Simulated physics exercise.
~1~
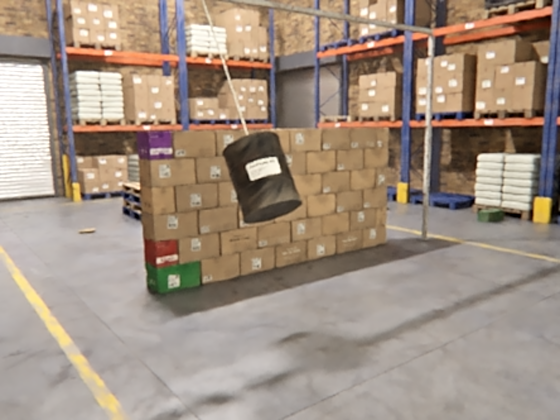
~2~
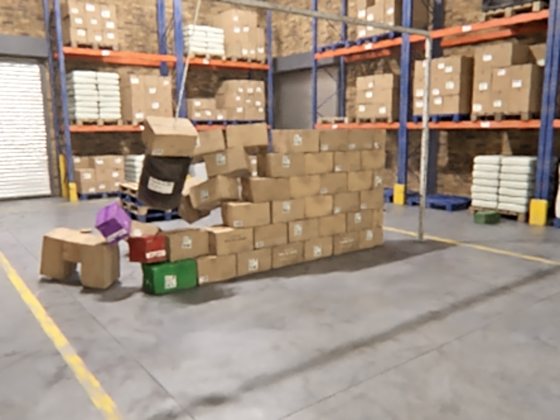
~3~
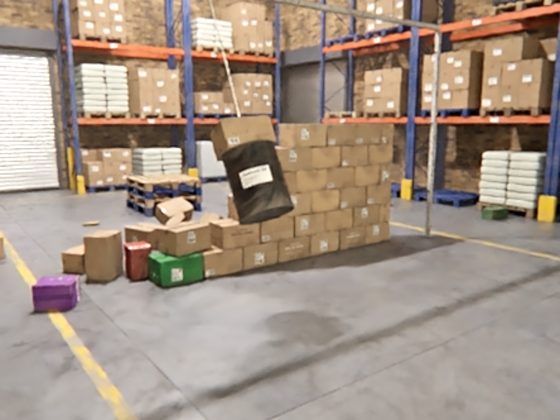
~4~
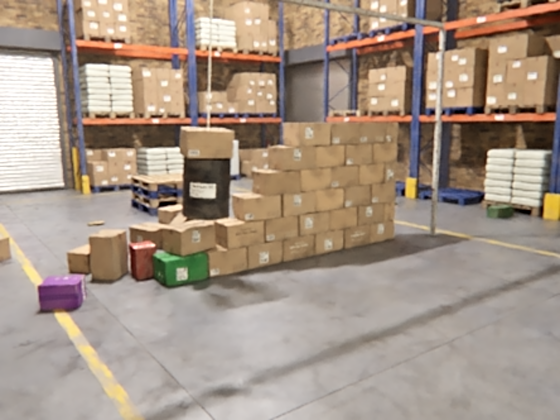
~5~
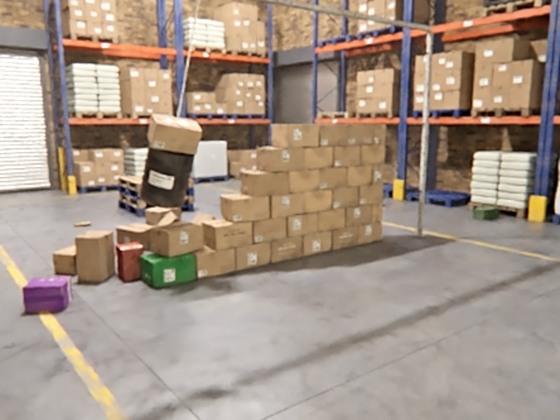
Swinging black drum knocking down the left end of a carton wall, purple and red cartons falling, green one staying put.
